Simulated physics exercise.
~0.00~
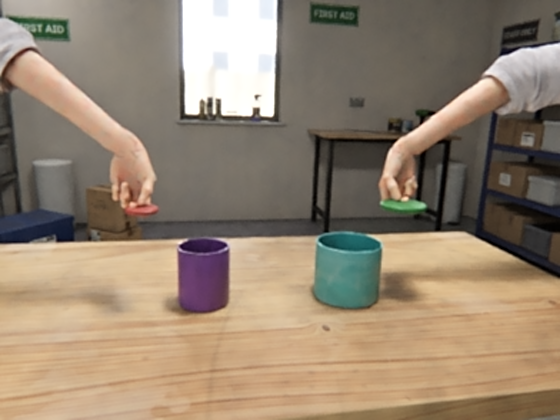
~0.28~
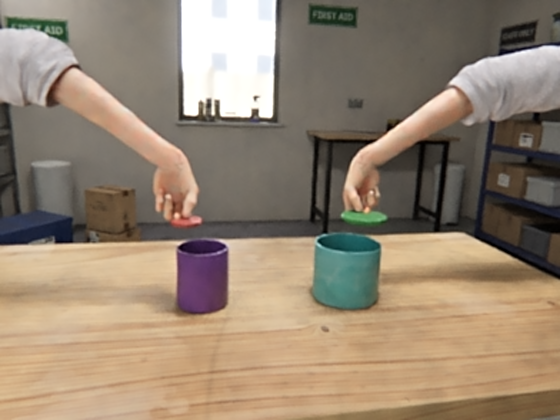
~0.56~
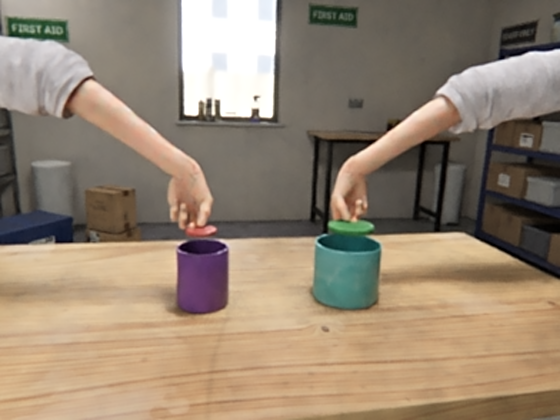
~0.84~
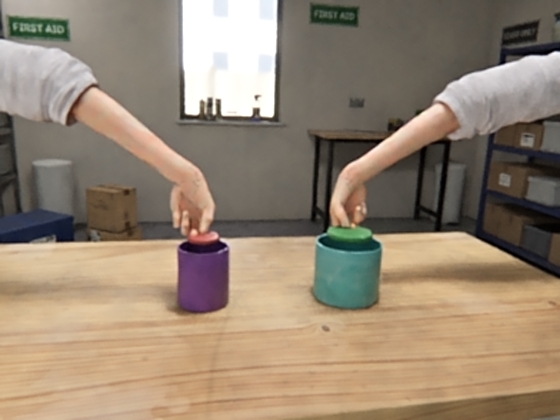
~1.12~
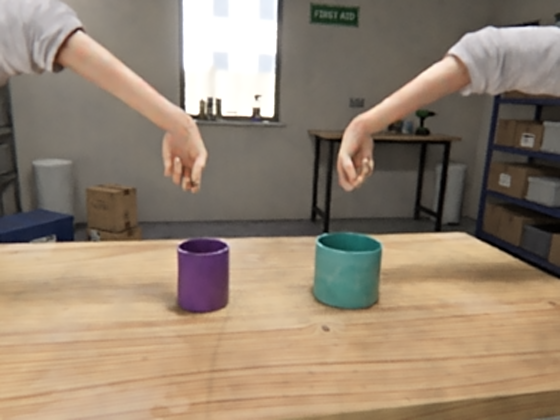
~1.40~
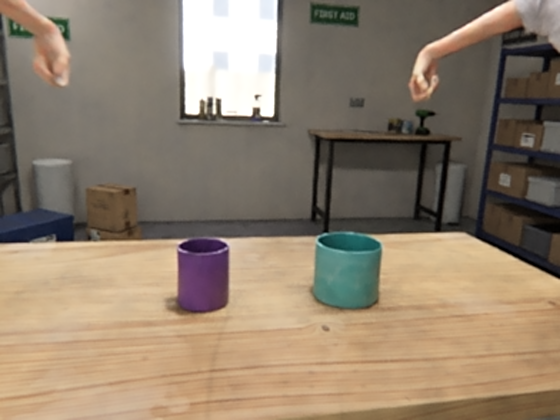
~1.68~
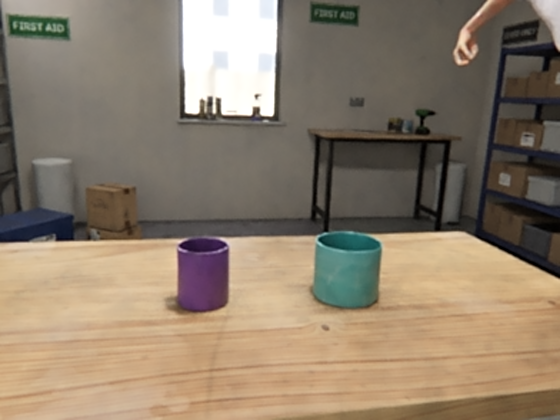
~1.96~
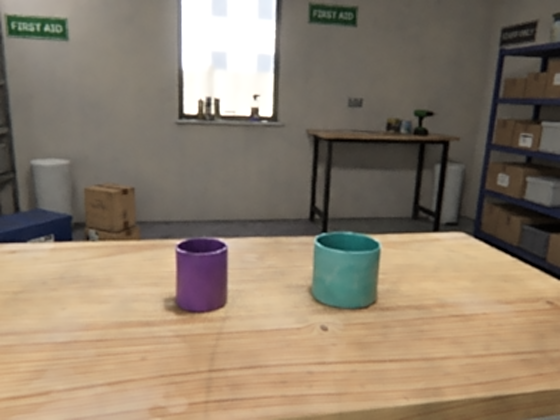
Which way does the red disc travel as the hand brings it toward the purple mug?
It moves to the right, coming in from the left side until it is over the purple mug.
